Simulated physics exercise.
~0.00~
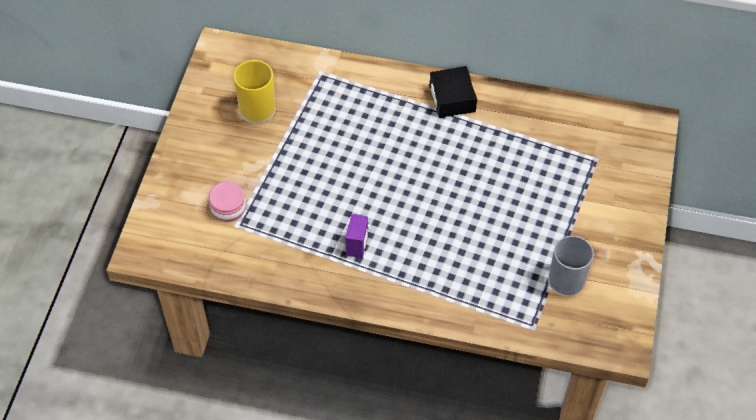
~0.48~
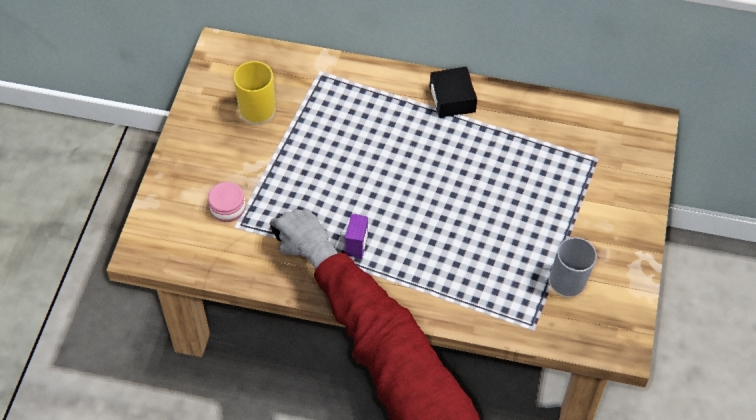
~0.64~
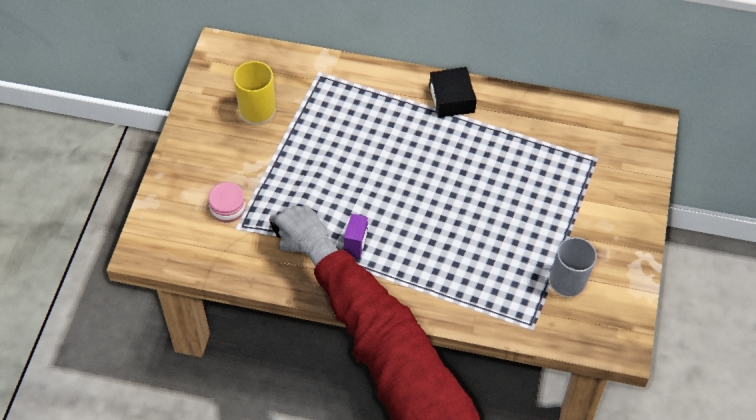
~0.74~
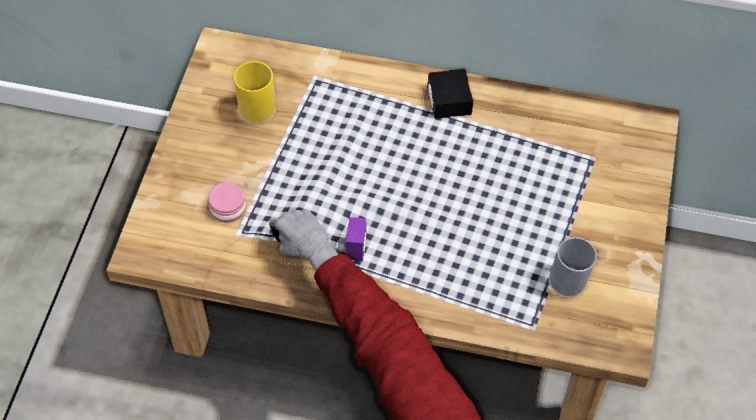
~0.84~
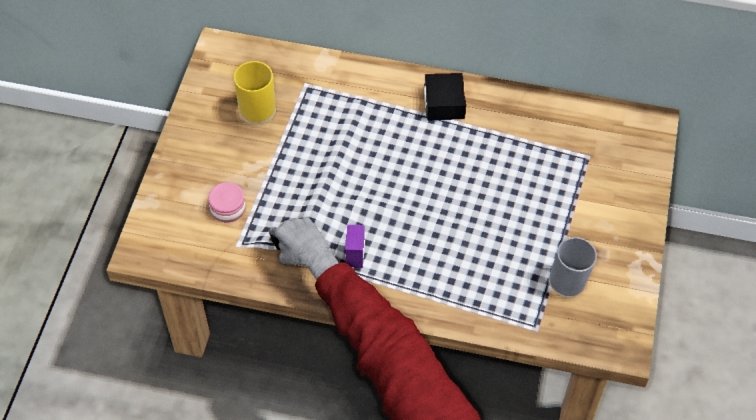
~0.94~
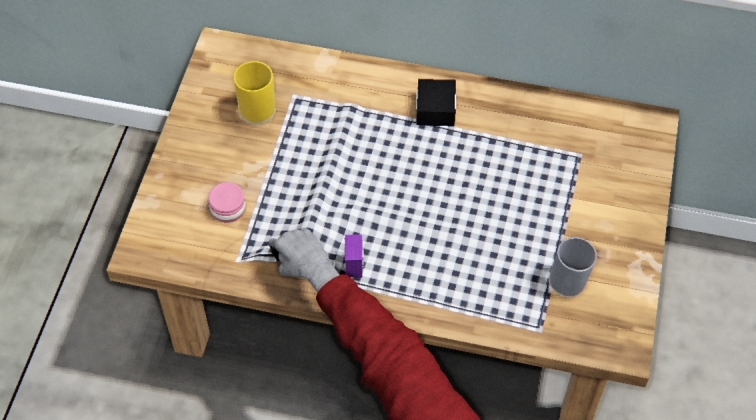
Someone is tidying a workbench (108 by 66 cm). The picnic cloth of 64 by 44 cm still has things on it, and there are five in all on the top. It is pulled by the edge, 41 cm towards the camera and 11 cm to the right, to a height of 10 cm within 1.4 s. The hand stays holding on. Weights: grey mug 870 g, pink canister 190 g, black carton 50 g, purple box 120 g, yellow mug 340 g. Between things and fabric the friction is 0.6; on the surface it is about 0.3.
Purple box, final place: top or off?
It comes off.
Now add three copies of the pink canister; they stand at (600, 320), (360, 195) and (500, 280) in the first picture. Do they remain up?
So it goes: The first one is still up there, the next ends up off, the last ends up off.
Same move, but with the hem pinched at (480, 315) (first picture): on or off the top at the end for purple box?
Then the purple box leaves the top.
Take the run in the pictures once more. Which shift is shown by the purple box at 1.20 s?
Purple box: About 15 cm.
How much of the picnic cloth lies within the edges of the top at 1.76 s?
Near 45 in a hundred.
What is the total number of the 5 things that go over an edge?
After counting, the figure is 1.
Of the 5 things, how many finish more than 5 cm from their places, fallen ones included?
I make it 2.
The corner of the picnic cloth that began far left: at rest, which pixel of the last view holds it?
That corner comes to rest close to (227, 260) in the last view.
By 1.2 s, 95 % of the picnic cloth is still over the top; purple box 14 cm off its start, black carton 12 cm off its start.
By 1.5 s, 75 % of the picnic cloth is still over the top; purple box on its side, 21 cm off its start, black carton 18 cm off its start.
By 1.8 s, 45 % of the picnic cloth is still over the top; purple box over the edge, black carton 18 cm off its start at (392, 133).
By 2.0 s, 35 % of the picnic cloth is still over the top; purple box over the edge, black carton 18 cm off its start.
By 3.6 s, 35 % of the picnic cloth is still over the top; purple box over the edge, black carton 18 cm off its start at (392, 133).
